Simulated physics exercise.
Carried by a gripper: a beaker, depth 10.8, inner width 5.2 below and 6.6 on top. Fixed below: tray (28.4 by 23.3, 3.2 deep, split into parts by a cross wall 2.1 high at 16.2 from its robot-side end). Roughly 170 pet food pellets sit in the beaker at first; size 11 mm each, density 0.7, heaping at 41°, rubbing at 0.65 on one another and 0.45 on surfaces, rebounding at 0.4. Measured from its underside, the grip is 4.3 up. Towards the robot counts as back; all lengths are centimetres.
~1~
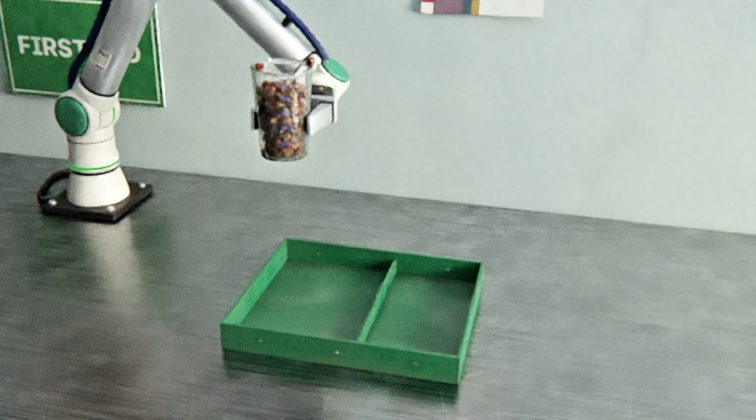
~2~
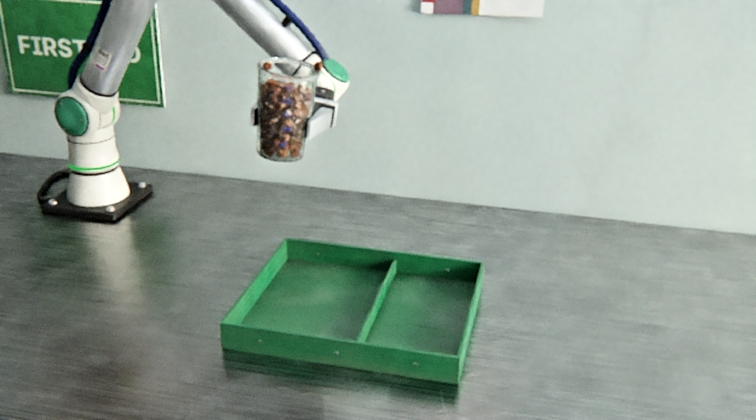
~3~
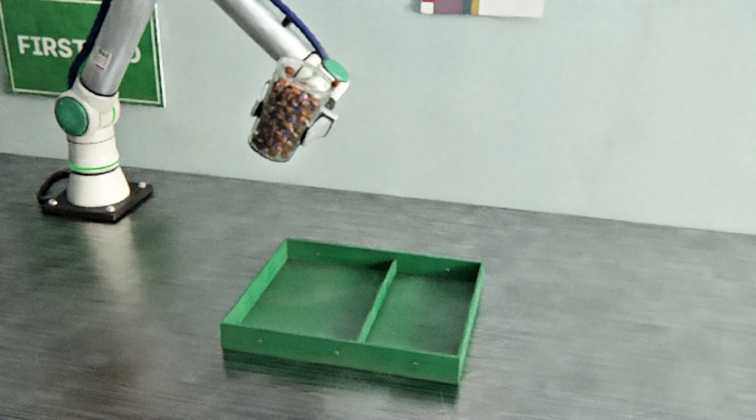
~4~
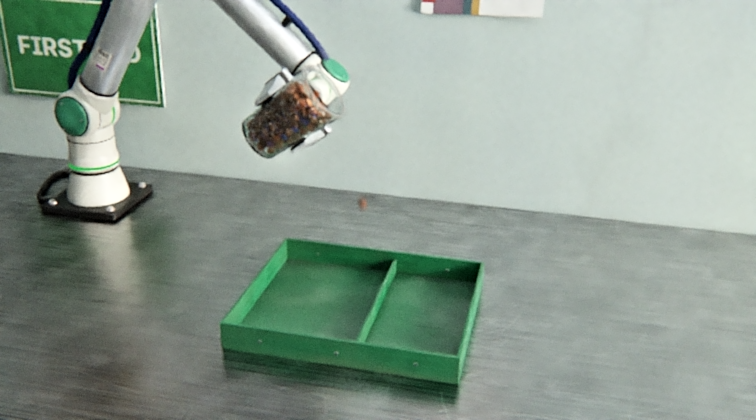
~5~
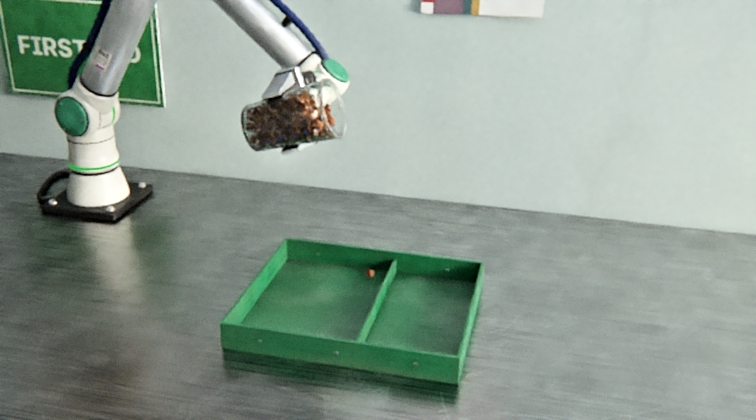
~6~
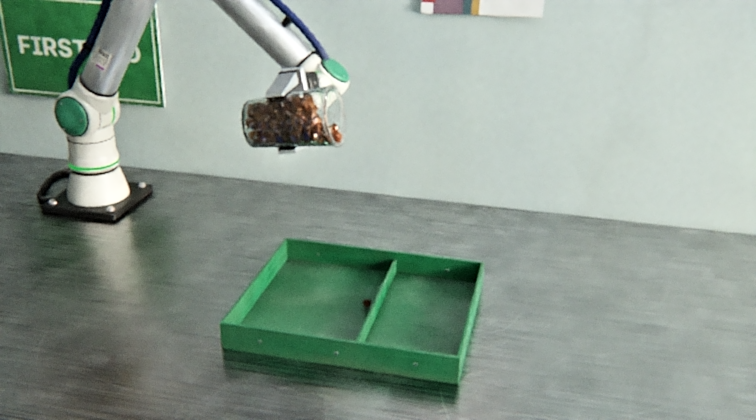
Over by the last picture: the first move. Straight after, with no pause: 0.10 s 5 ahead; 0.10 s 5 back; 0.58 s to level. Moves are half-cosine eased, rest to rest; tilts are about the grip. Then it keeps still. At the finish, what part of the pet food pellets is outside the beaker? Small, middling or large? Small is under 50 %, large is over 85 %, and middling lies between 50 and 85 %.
Middling, between 50 and 85 %.
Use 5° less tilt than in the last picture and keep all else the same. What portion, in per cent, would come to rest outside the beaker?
Estimate: Close to 55 per cent.
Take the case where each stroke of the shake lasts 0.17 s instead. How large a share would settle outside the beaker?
Then about 20 per cent.
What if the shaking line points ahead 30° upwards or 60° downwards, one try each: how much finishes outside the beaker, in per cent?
Try one gives about 90 in a hundred, try two about 5 in a hundred.
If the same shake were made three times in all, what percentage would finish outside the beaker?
It would then be around 85 per cent.
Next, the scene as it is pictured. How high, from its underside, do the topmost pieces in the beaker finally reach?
I'd say close to 5.5 cm.
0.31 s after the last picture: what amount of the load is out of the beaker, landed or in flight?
Around 65 percent at that moment.
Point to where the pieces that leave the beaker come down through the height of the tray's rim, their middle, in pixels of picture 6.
Their middle sits near (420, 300).
Then, 0.31 s on, tilted 72° forward, highest piece 27 above the table; 60 in the beaker, 17 in the far-side part, 1 in the robot-side part, 1 on the table or floor, 94 in flight or on a rim.
Then, 0.62 s on, tilted 13° forward, highest piece 29 above the table; 73 in the far-side part, 57 in the beaker, 25 in the robot-side part, 17 on the table or floor, 1 in flight or on a rim.
Then, 0.98 s on, level, highest piece 27 above the table; 74 in the far-side part, 57 in the beaker, 25 in the robot-side part, 17 on the table or floor.
Then, 2.03 s on, level, highest piece 27 above the table; 74 in the far-side part, 57 in the beaker, 25 in the robot-side part, 17 on the table or floor.
In the end, 74 in the far-side part, 57 in the beaker, 25 in the robot-side part, 17 on the table or floor. That is 67 % outside the beaker.
